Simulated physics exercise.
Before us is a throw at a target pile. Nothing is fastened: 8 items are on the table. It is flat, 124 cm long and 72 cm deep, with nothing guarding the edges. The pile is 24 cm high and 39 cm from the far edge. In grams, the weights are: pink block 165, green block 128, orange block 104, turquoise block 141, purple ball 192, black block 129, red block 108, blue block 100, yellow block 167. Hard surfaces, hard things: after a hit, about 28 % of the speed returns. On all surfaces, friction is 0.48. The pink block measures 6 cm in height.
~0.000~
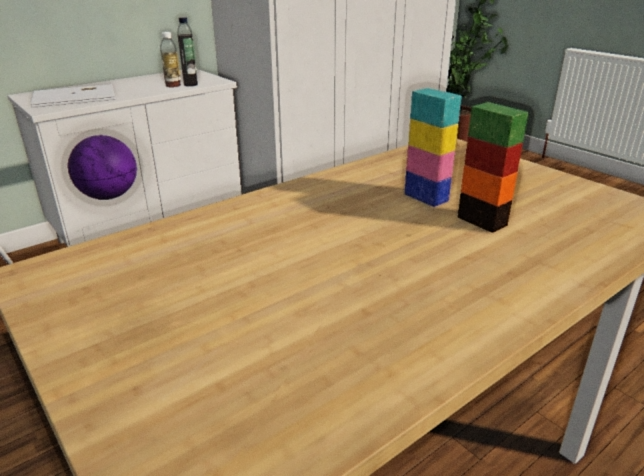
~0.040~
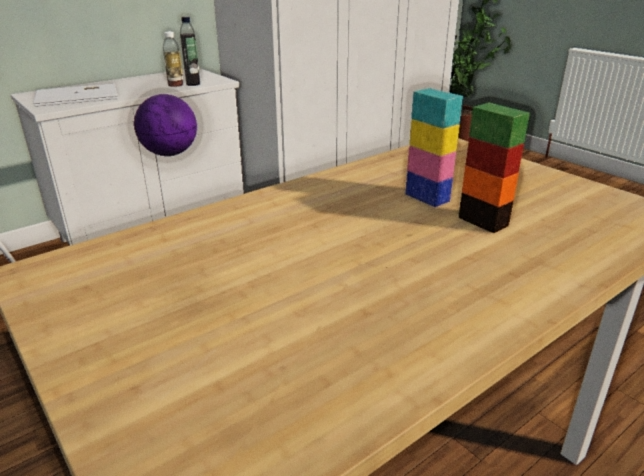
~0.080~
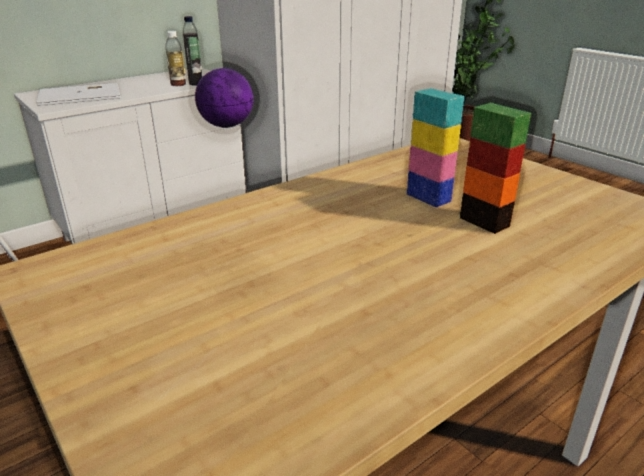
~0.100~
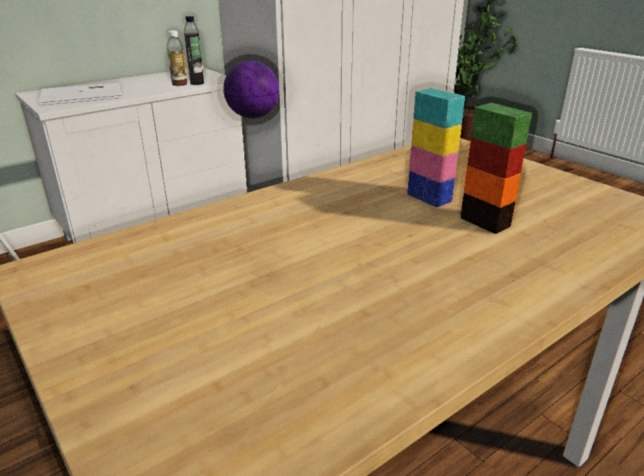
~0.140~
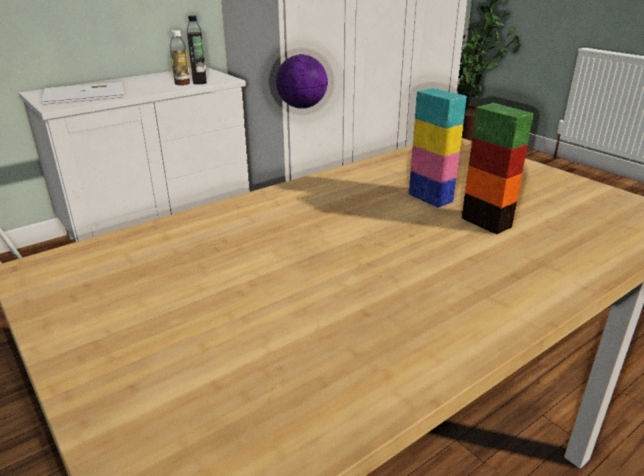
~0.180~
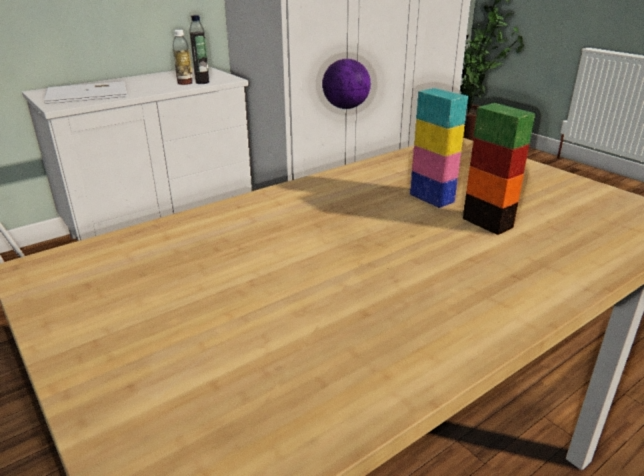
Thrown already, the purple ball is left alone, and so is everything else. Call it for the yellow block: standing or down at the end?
Down.
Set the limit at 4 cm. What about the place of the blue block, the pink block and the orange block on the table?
Well, the blue block winds up somewhere else; the pink block winds up somewhere else; and the orange block remains where it was.
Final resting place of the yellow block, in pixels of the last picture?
About (527, 160).
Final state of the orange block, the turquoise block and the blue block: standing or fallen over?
Well, the orange block holds steady, the turquoise block tumbles down, and the blue block tumbles down.
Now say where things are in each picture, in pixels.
Gap 63 cm; purple ball (103, 168); yellow block (432, 135), in the first frame.
Gap 54 cm; purple ball (166, 126); orange block (489, 183), in the second frame.
Gap 44 cm; purple ball (224, 98); black block (486, 210), in the third frame.
Gap 39 cm; purple ball (252, 90); blue block (431, 187), in the fourth frame.
Gap 30 cm; purple ball (302, 82); green block (502, 126), in the fifth frame.
Gap 20 cm; purple ball (346, 85); yellow block (438, 136), in the sixth frame.
Around 0.48 s, purple ball near (400, 184); yellow block at 58° to upright near (487, 151); turquoise block at 75° to upright; pink block at 65° to upright.
Around 0.68 s, purple ball near (383, 190); turquoise block now off the table; yellow block on its side near (524, 161); pink block on its side.
Finally (1.2 s), off the table and tipped over, turquoise block; on their side or leaning hard on the table, pink block, blue block and yellow block; the other 4 still in place (within 4 cm). Final places as that camera would see them, yellow block near (527, 160).
